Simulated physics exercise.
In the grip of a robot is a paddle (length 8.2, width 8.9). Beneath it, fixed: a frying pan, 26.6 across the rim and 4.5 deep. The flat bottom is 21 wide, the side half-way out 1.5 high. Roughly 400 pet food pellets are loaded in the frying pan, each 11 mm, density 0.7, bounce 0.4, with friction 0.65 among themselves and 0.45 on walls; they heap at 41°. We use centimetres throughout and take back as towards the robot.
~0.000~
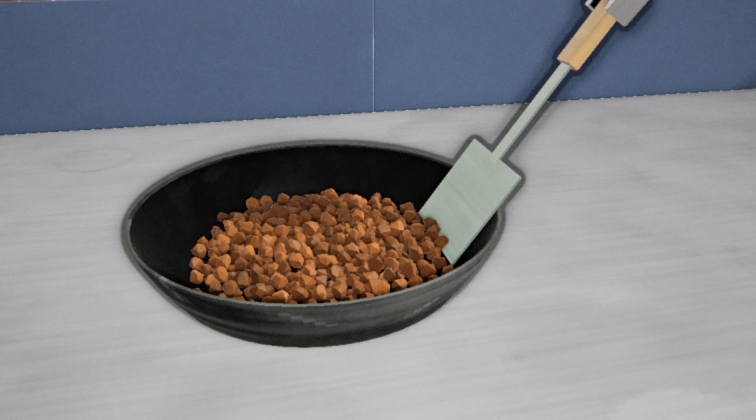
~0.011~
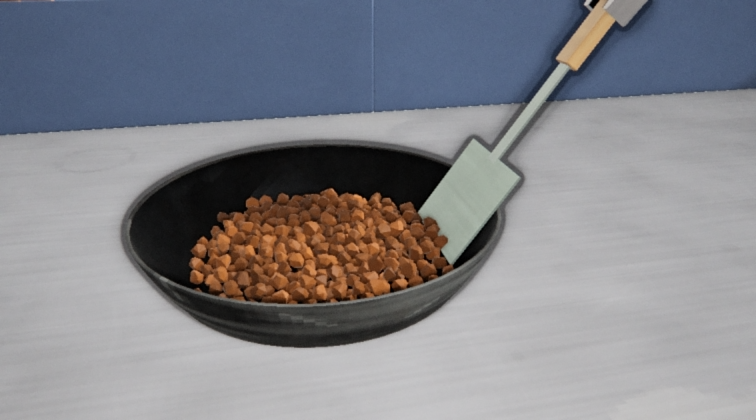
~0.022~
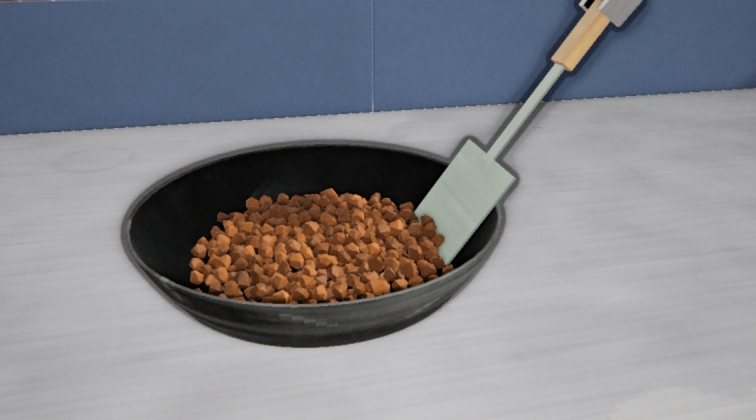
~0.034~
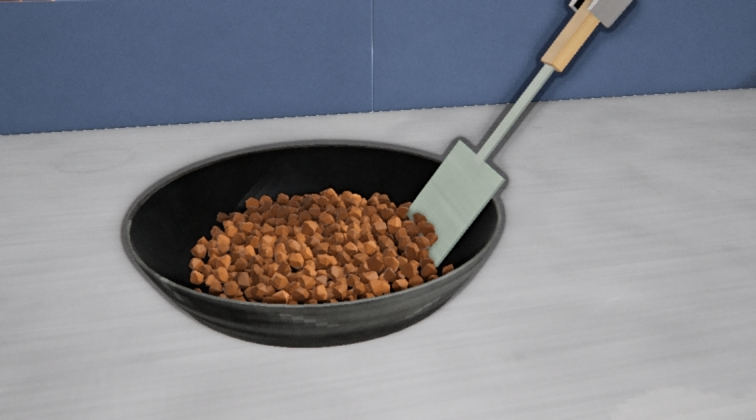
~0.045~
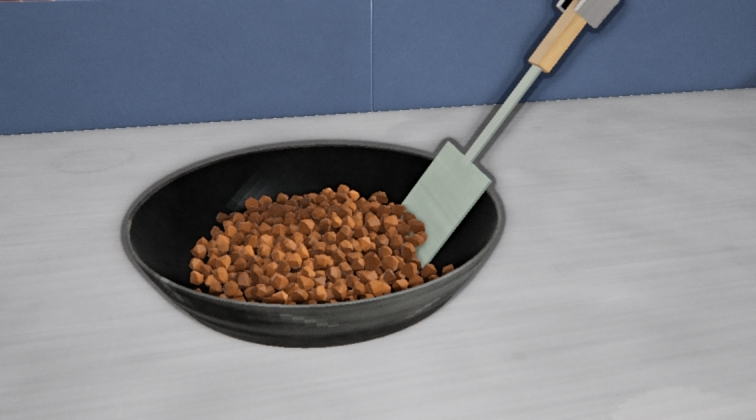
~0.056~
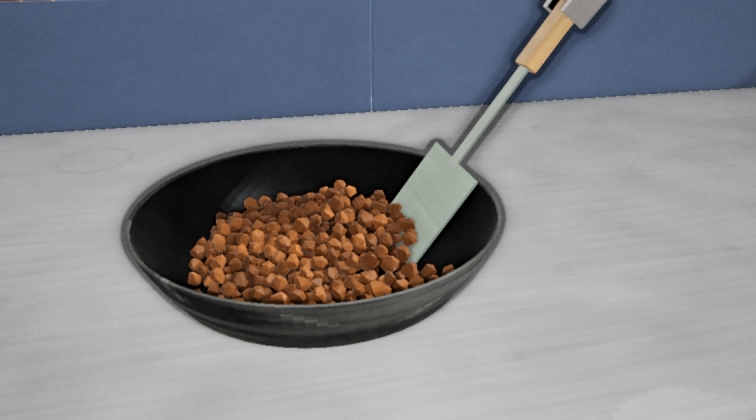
A pale green spatula with a wooden handle moving left in a black frying pan, pushing brown pellets into a slightly higher heap.
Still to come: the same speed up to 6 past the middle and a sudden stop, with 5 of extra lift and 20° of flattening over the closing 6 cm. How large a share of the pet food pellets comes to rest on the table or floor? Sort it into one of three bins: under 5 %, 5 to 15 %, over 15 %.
Bin: 5 to 15 %.
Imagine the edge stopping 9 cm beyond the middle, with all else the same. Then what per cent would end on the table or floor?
15 %, roughly.
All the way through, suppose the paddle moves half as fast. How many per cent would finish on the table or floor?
The share on the table or floor would be about 0 percent.
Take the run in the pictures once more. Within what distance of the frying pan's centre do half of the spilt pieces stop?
I'd say some 30 centimetres, give or take.
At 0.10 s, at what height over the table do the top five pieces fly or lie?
They are some 6 cm up.
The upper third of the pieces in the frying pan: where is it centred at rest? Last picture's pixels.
Close to pixel (199, 240).
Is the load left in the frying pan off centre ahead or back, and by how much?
I'd say it's roughly 5.0 cm toward the front.
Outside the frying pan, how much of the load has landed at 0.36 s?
Roughly 8 percent.
After 0.10 s, sloping 54°, highest piece 7 above the table; 403 in the frying pan.
After 0.14 s, sloping 47°, highest piece 8 above the table; 403 in the frying pan.
After 0.36 s, sloping 34°, highest piece 5 above the table; 370 in the frying pan, 33 on the table or floor.
After 1.41 s, sloping 34°, highest piece 5 above the table; 370 in the frying pan, 33 on the table or floor.
At rest, 370 in the frying pan, 33 on the table or floor. That is 8 % on the table or floor.
